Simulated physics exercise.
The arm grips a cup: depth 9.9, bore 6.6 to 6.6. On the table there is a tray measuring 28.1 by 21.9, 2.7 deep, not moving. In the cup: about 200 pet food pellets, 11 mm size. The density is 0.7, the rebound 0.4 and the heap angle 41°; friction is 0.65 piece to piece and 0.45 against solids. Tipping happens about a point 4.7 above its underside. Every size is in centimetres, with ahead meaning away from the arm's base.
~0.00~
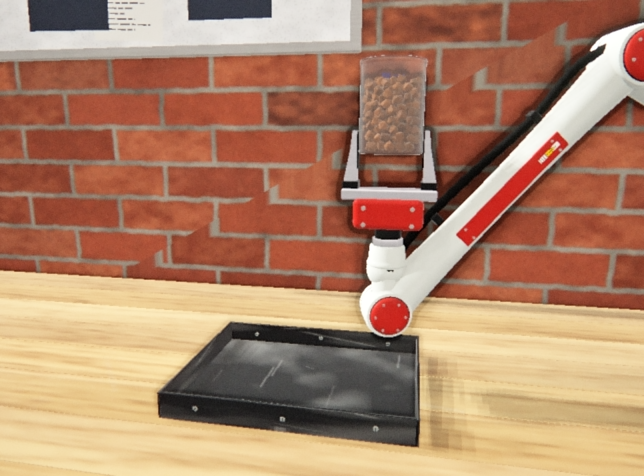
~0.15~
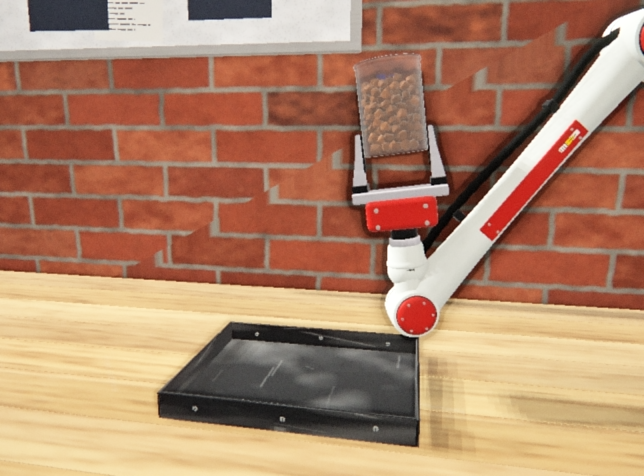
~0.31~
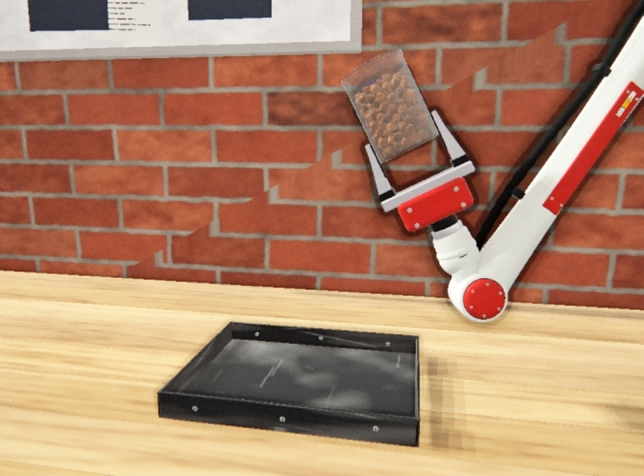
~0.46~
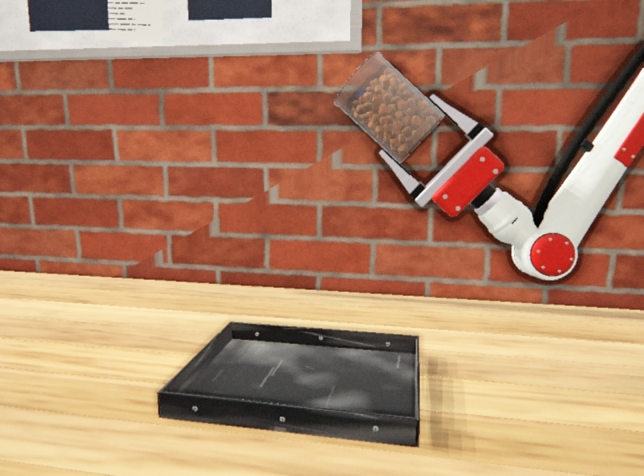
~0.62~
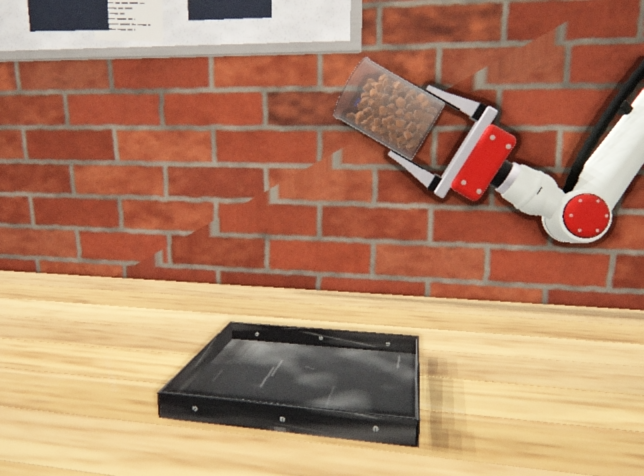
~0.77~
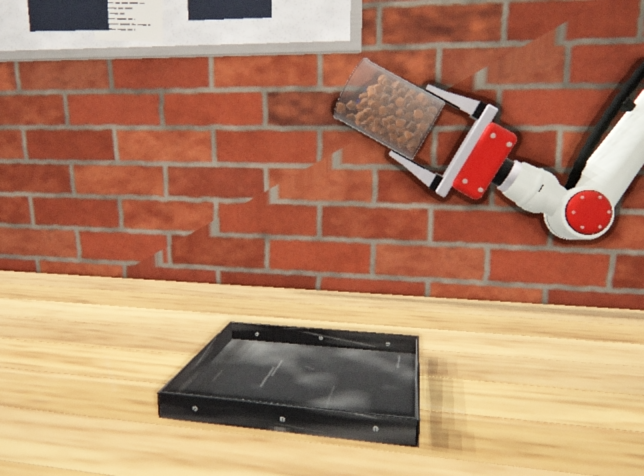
White and red robot arm tilting a clear cup of brown pellets leftward above a black tray, then holding nearly still.
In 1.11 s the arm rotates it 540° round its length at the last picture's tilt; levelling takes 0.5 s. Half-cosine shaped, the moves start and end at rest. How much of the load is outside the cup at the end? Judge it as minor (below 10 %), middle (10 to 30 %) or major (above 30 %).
Minor.
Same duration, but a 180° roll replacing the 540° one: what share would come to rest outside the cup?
Then about 0 per cent.
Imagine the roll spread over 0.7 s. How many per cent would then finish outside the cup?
It would come to around 0 percent.
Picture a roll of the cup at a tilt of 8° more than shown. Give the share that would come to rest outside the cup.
Roughly 5 per cent then.
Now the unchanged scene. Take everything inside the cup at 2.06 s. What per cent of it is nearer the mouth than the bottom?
About 40 percent is in the half nearer the mouth.
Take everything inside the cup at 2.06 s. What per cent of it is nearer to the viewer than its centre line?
Around 50 %.
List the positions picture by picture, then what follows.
The first frame shows cup middle at (392, 109), upright; upper third of the load around (393, 94), from x 365 to 415, top at y 80; 195 in the cup.
The second frame shows cup middle at (392, 109), tipped 8°; upper third of the load around (392, 94), from x 365 to 420, top at y 80.
The third frame shows cup middle at (391, 110), tipped 27°; upper third of the load around (391, 97), from x 360 to 425, top at y 75.
The fourth frame shows cup middle at (390, 110), tipped 48°; upper third of the load around (389, 98), from x 355 to 430, top at y 75.
The fifth frame shows cup middle at (390, 110), tipped 61°; upper third of the load around (388, 99), from x 350 to 430, top at y 80.
The sixth frame shows cup middle at (390, 110), tipped 62°; upper third of the load around (388, 99), from x 340 to 430, top at y 80; 195 in the cup.
After 1.41 s, tipped 62°, highest piece 38 above the table; 195 in the cup.
After 2.06 s, tipped 45°, highest piece 37 above the table; 195 in the cup.
After 2.58 s, upright, highest piece 38 above the table; 195 in the cup.
After 3.28 s, upright, highest piece 38 above the table; 195 in the cup.
At rest, 195 in the cup. That is 0 % outside the cup.
